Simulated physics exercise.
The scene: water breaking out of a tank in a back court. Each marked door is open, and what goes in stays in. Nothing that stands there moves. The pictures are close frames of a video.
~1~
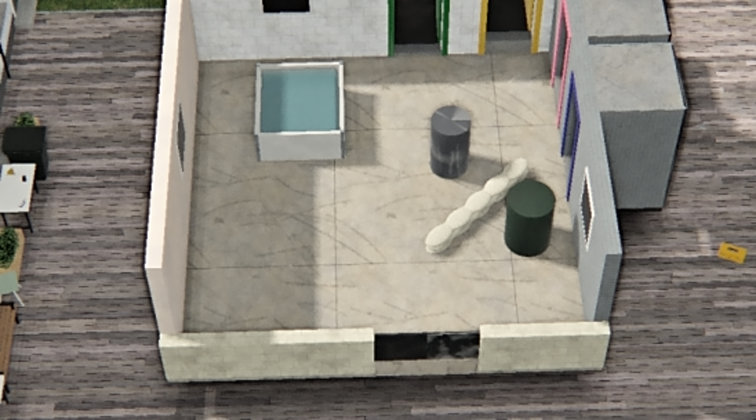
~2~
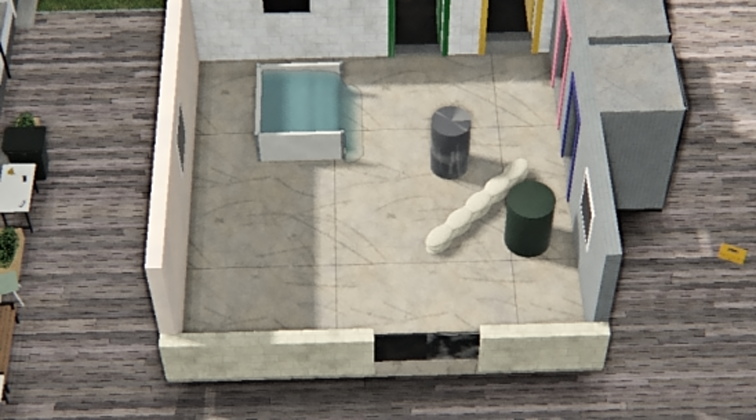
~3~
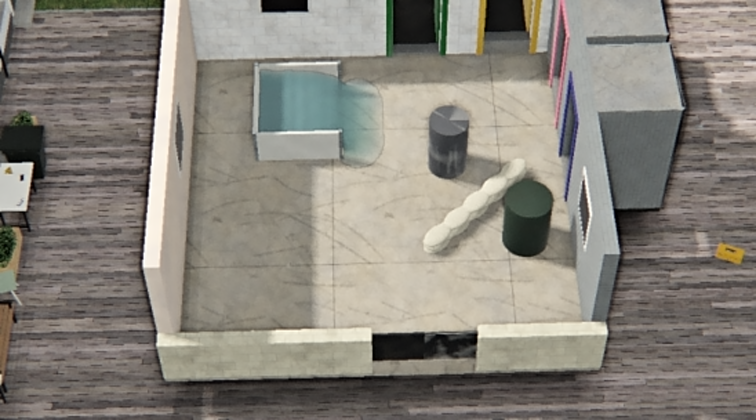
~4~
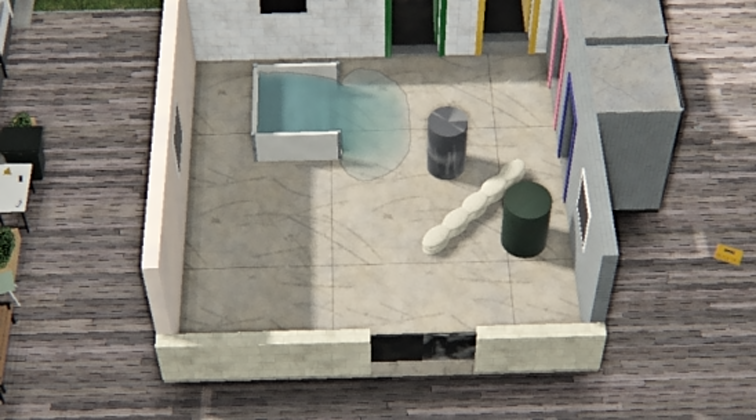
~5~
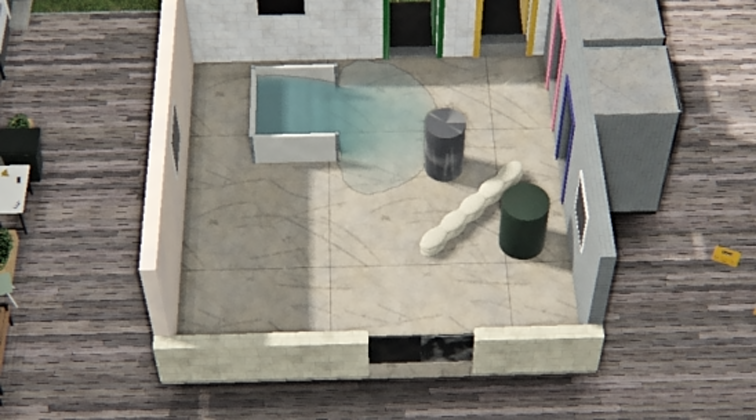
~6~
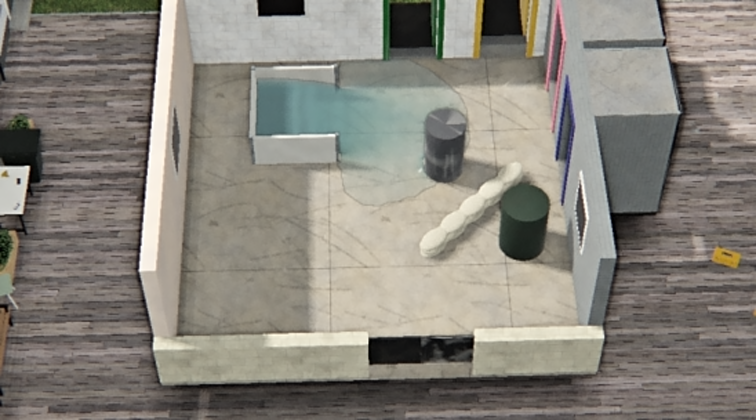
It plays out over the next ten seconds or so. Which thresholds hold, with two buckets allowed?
The pink door holds within the limit; the green door floods; the blue door floods; the yellow door holds within the limit.
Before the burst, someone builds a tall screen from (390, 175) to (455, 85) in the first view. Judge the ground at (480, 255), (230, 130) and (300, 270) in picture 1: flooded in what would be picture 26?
In that order: No water, free of water, flooded.
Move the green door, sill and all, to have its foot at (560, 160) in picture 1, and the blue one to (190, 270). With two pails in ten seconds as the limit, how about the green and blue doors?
My reading: The green door goes over; the blue door is under.
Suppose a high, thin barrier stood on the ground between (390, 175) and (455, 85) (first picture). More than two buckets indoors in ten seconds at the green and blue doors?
My reading: Green lets more in, blue takes less.
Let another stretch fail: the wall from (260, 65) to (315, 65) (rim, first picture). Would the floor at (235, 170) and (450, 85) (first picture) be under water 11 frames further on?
In turn: Flooded, wet.
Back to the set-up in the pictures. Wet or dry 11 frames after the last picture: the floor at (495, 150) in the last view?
At that place: Flooded.
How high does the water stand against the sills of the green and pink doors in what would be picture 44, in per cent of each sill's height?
Near 120 and 20 in a hundred.
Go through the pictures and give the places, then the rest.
In the first frame, still water in the open tank at (300, 101).
In the second frame, the front is at (347, 161), out from the gap at (341, 114).
In the third frame, the front is at (365, 162), out from the gap at (339, 115).
In the fourth frame, water pours out at (338, 118) and has run to (384, 171).
In the fifth frame, the front is at a hidden place, out from the gap at (335, 120).
In the sixth frame, the front is at a hidden place, out from the gap at (335, 121).
A moment on, water covers 25 % of the floor; the pink door wet at the sill, nothing in, the green door wet at the sill, nothing in, the blue door not reached, the yellow door wet at the sill, nothing in.
Next, water covers 30 % of the floor; the pink door wet at the sill, nothing in, the green door under two buckets in, the blue door under two buckets in, the yellow door wet at the sill, nothing in.
Then, water covers 40 % of the floor; the pink door wet at the sill, nothing in, the green door over two buckets in, the blue door under two buckets in, the yellow door wet at the sill, nothing in.
Later, water covers 55 % of the floor; the pink door wet at the sill, nothing in, the green door over two buckets in, the blue door over two buckets in, the yellow door wet at the sill, nothing in.
In the end, water covers 85 % of the floor; the pink door wet at the sill, nothing in, the green door over two buckets in, the blue door over two buckets in, the yellow door wet at the sill, nothing in.
